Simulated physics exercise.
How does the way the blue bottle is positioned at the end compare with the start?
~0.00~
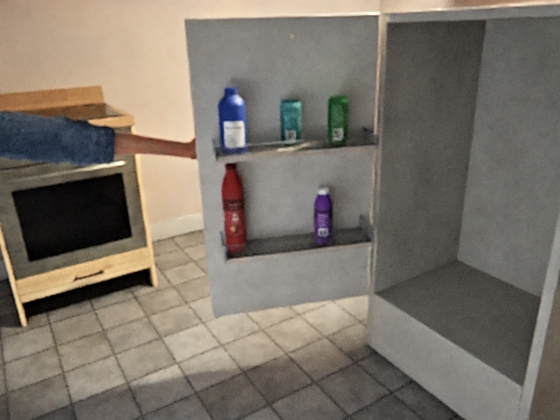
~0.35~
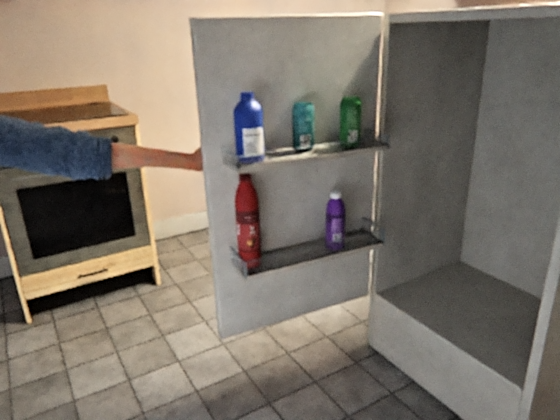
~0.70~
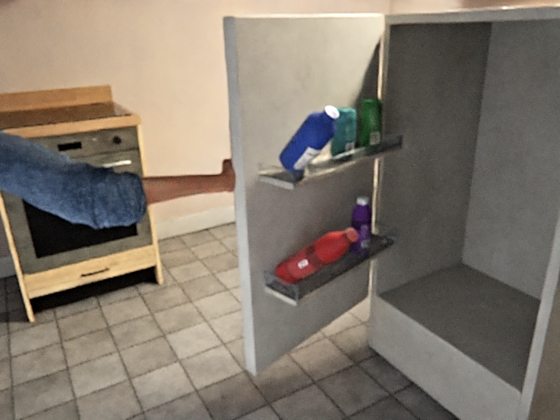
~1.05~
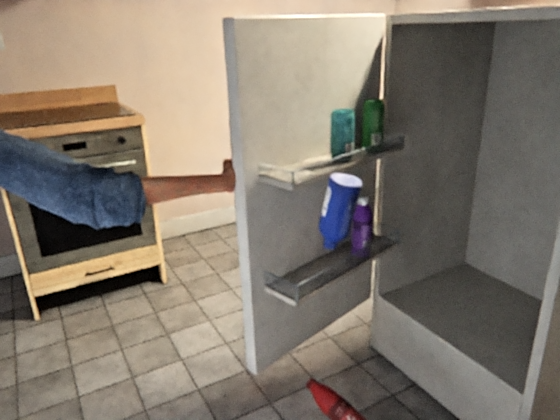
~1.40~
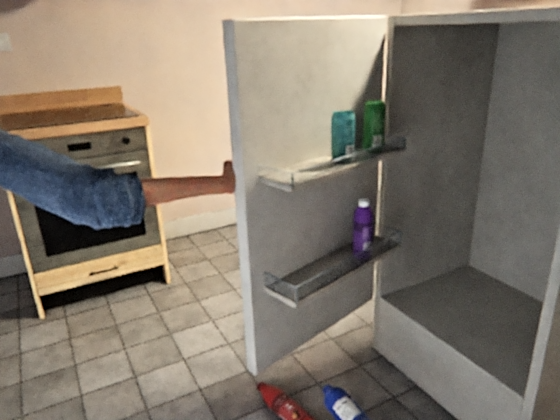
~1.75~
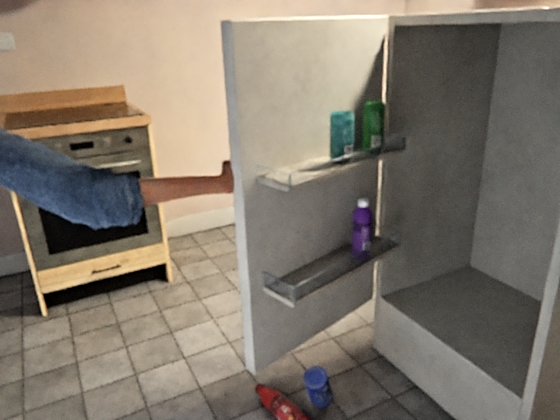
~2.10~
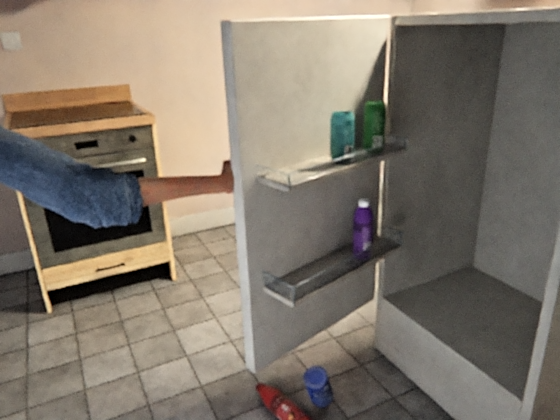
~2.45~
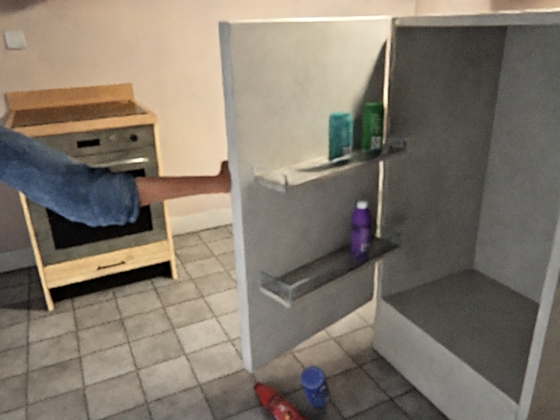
At the start the blue bottle stands upright in the upper door rack, and at the end it is upside down on the floor.
